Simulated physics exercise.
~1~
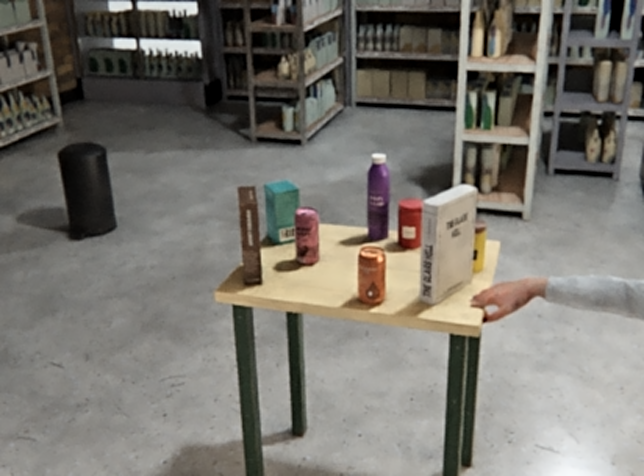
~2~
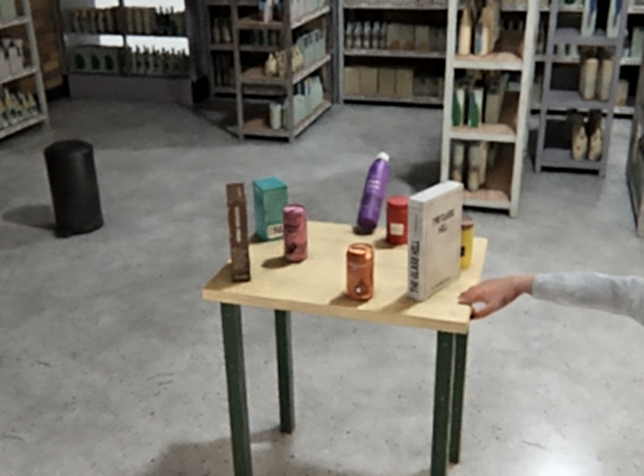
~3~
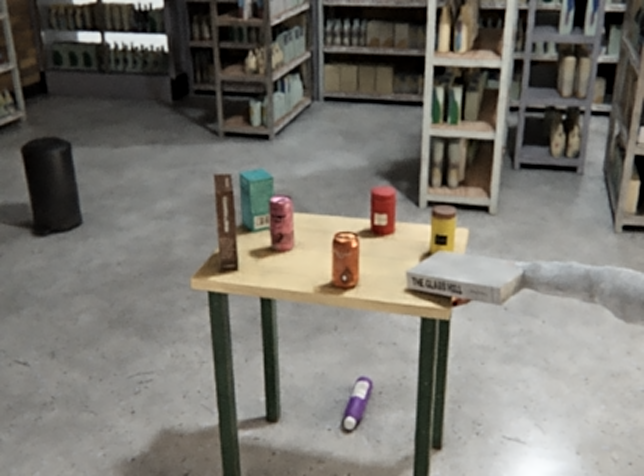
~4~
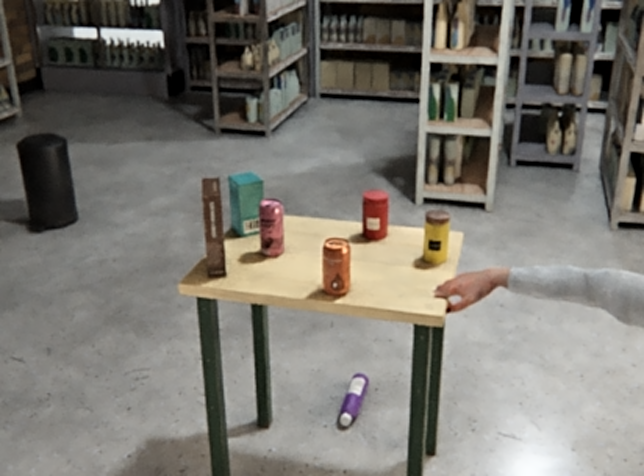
A purple bottle tipped over and dropped to the floor beneath a small table as a hand held its right edge, then the white book toppled onto its side by the hand and disappeared from view, leaving six things standing on top.
